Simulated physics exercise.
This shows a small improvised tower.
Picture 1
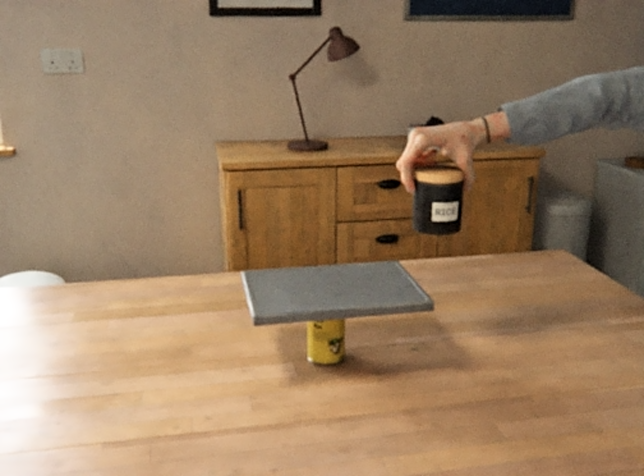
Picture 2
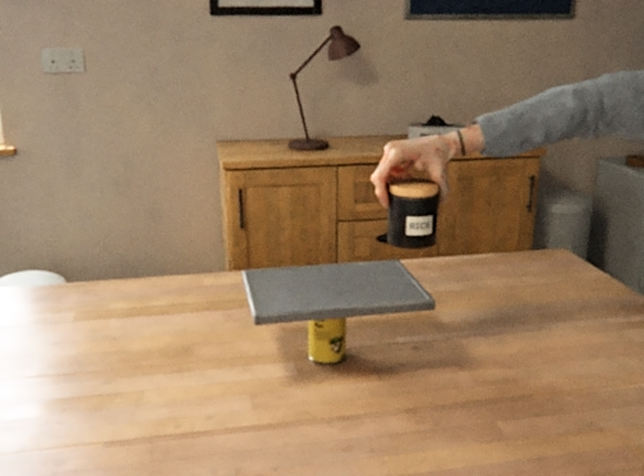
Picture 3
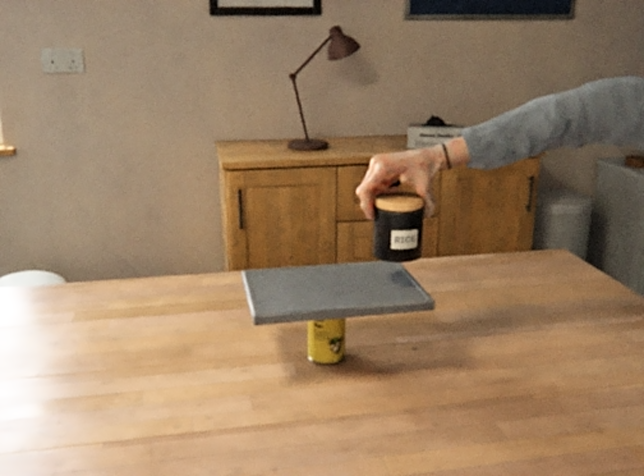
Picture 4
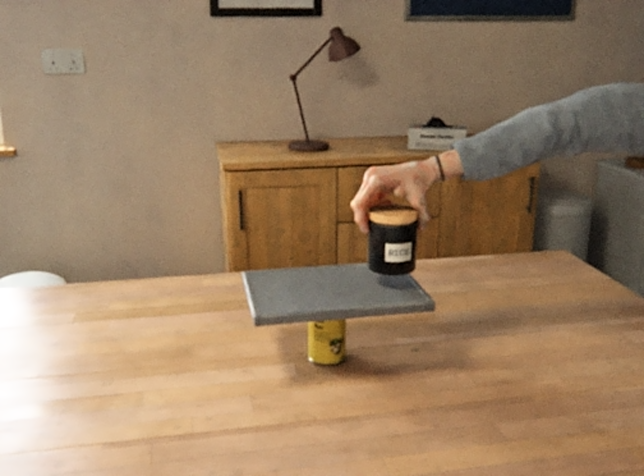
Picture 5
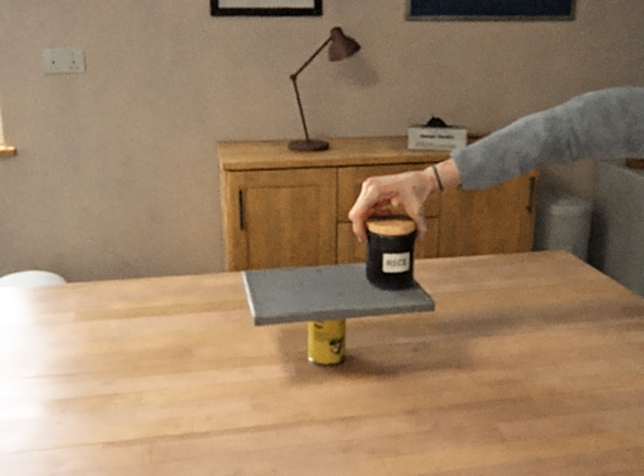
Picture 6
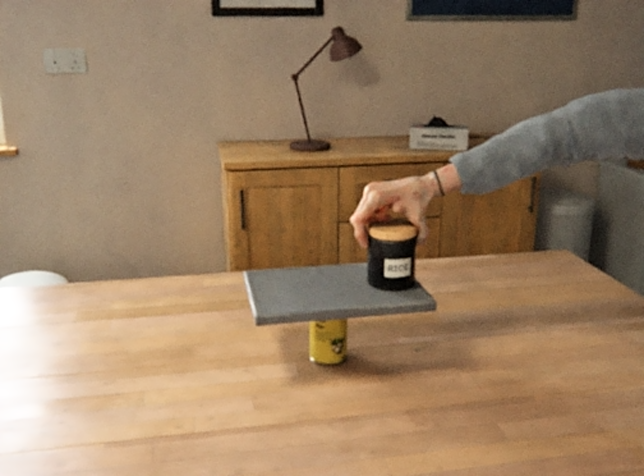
The footage shows a hand moving a black jar with a wooden lid leftward and down onto the right side of a grey slab balanced on a small yellow can, with the fingers still on the jar.
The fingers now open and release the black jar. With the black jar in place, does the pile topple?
Yes, it topples.
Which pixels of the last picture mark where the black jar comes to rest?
End position in the final view: Approximately (452, 329).
Then, 0.30 s after the last picture, black jar now fallen; grey lid tipped 31° from how it was.
Then, 0.40 s after the last picture, grey lid tipped 58° from how it was.
Then, 0.50 s after the last picture, grey lid tipped 55° from how it was.
Then, 0.60 s after the last picture, grey lid tipped 42° from how it was.
At rest, fallen, black jar; tipped over in the stack, grey lid; yellow tin in place. Seen from the same camera at the end, black jar near (452, 329). The stack loses its balance.
